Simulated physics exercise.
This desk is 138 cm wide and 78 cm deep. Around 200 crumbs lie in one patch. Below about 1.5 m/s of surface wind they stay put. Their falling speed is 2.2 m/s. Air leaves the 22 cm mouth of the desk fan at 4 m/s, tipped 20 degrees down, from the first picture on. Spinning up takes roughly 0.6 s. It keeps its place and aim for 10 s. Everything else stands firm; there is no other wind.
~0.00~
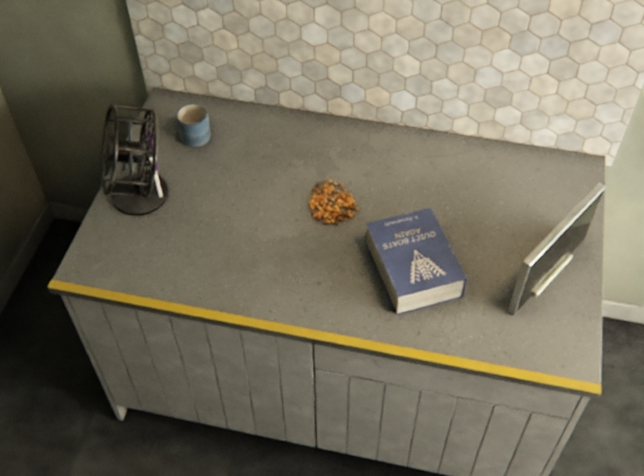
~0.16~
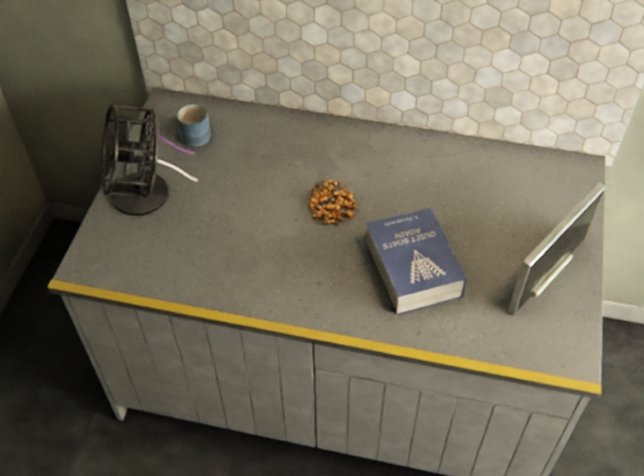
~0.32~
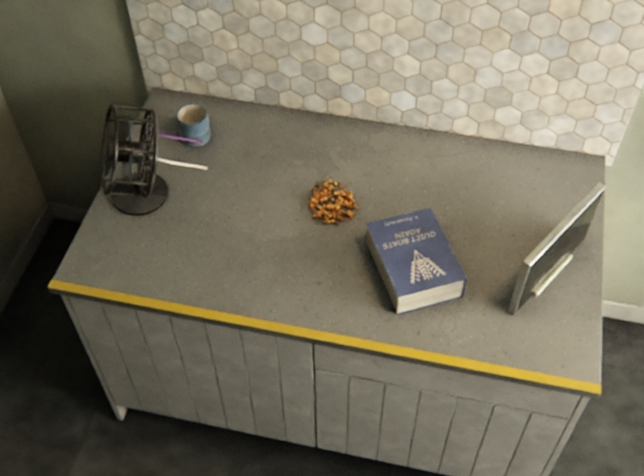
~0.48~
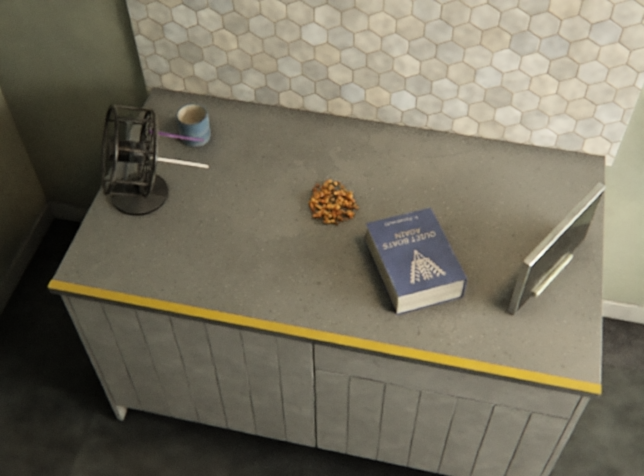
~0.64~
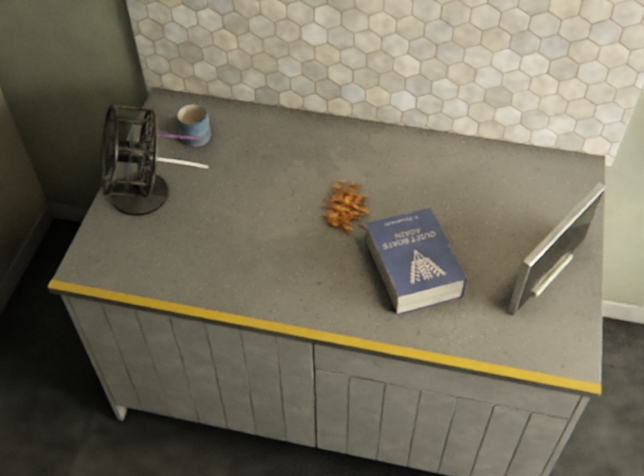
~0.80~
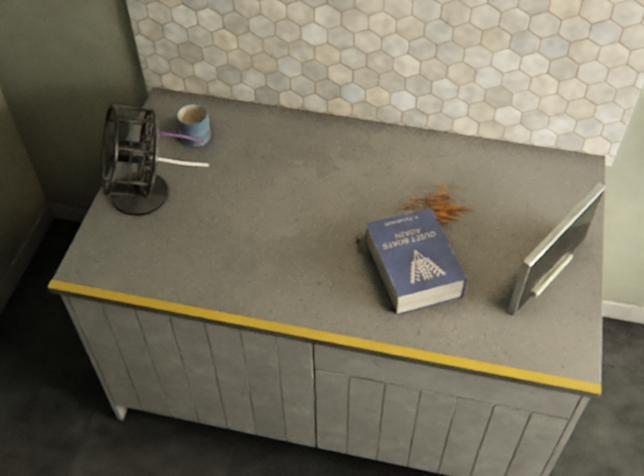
A grey desk with a yellow front edge and panelled doors stands against pale hexagonal tiles, seen from high in front by a still camera. A dark desk fan and a blue mug sit at left, orange-brown crumbs near the middle, a blue book and an upright silver-edged screen at right. Thin white and purple strips stream from the fan, then the crumbs slide right, scattering behind the book.
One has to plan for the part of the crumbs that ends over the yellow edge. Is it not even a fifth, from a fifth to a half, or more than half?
The share over the yellow edge is under a fifth.
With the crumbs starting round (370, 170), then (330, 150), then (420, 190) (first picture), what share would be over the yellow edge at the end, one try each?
In turn about 0 %, 0 %, 0 %.
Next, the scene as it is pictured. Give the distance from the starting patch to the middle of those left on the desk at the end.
Roughly 60 cm.
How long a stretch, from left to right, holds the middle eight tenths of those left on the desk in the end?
About 40 cm.
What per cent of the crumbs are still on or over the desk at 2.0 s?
Some 60 per cent.
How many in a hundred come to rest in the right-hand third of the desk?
Some 40 per cent.
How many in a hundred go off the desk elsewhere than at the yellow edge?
Some 50 per cent.
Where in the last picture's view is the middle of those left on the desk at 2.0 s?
At about (550, 248).
After 2.0 s, 0 % are over the yellow edge; the middle of those still in play is near (550, 248); 72 % have settled or left.
After 3.2 s, 0 % are over the yellow edge; the middle of those still in play is near (557, 248); 78 % have settled or left.
After 5.5 s, 0 % are over the yellow edge; the middle of those still in play is near (557, 248); 84 % have settled or left.
After 10.0 s, at the end, 0 % are over the yellow edge; the middle of those still in play is near (556, 245).
